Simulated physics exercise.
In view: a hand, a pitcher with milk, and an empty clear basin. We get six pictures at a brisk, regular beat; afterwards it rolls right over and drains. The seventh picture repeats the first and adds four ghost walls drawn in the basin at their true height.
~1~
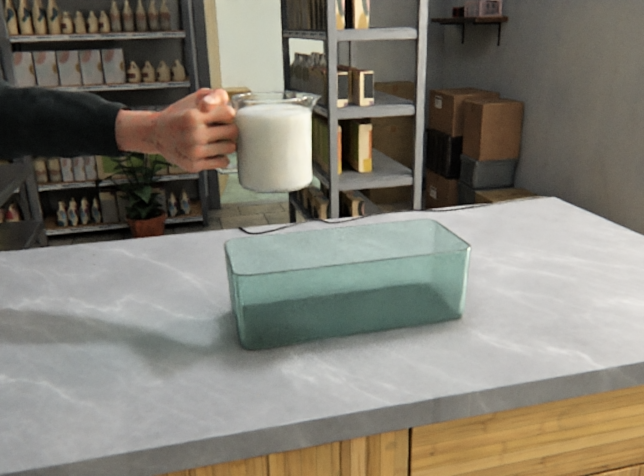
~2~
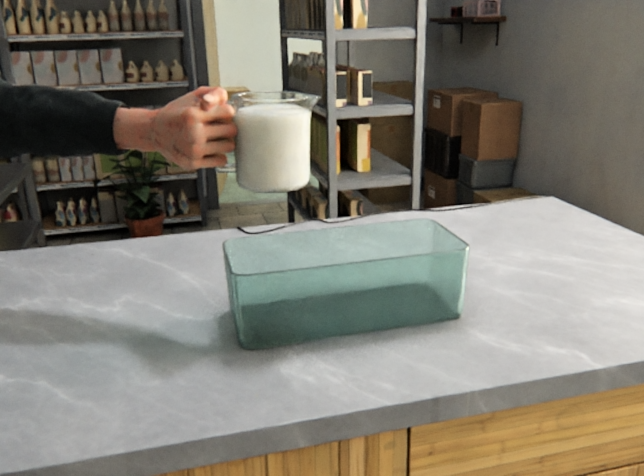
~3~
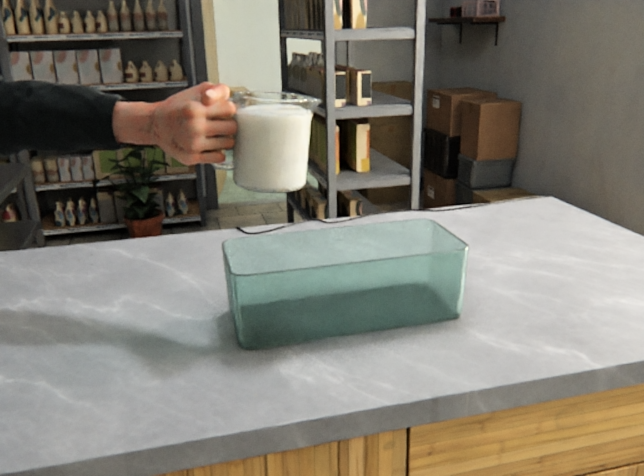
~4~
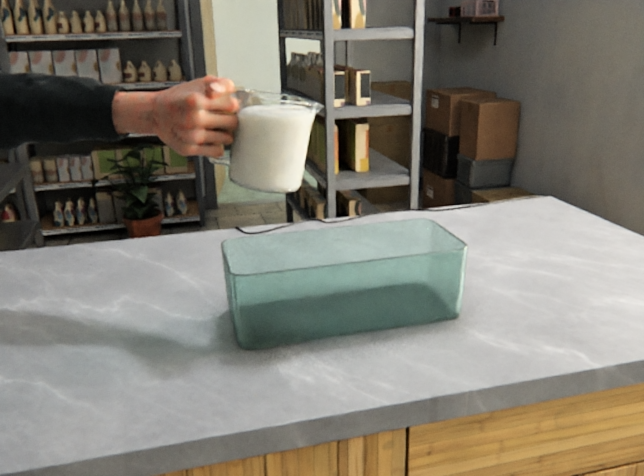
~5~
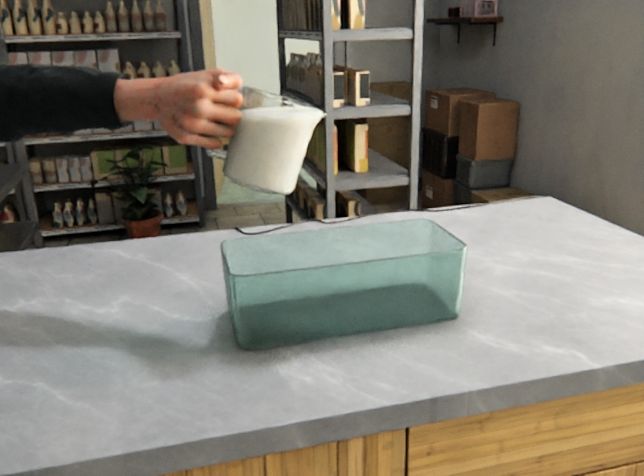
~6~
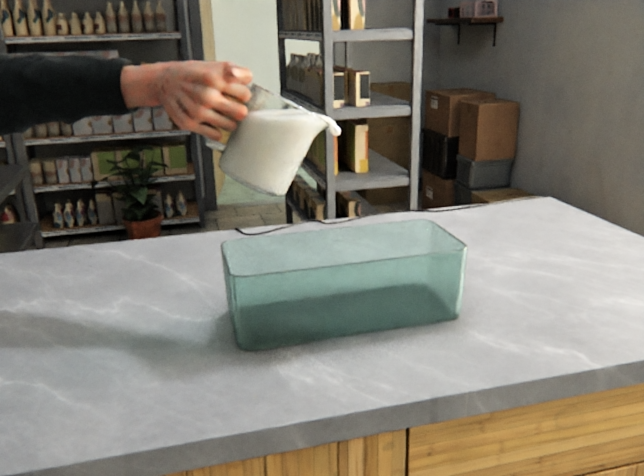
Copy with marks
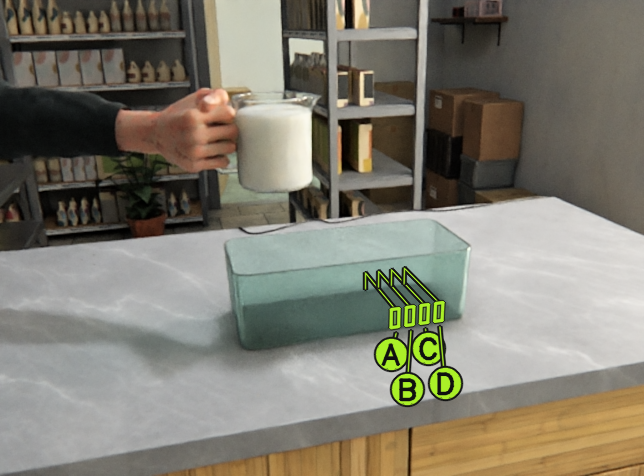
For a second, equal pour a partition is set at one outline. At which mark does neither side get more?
A works best here.
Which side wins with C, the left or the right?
The left one.
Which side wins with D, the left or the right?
More ends on the left.
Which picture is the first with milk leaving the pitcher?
Picture 6.
In lime, A at (396, 333); B at (410, 330); C at (425, 328); D at (439, 326).
For slot A, about 48 % ends left of the wall and 50 % right of it.
For slot B, about 80 % ends left of the wall and 18 % right of it; 3 % is lost outside.
For slot C, about 87 % ends left of the wall and 10 % right of it; 3 % is lost outside.
For slot D, about 86 % ends left of the wall and 13 % right of it.
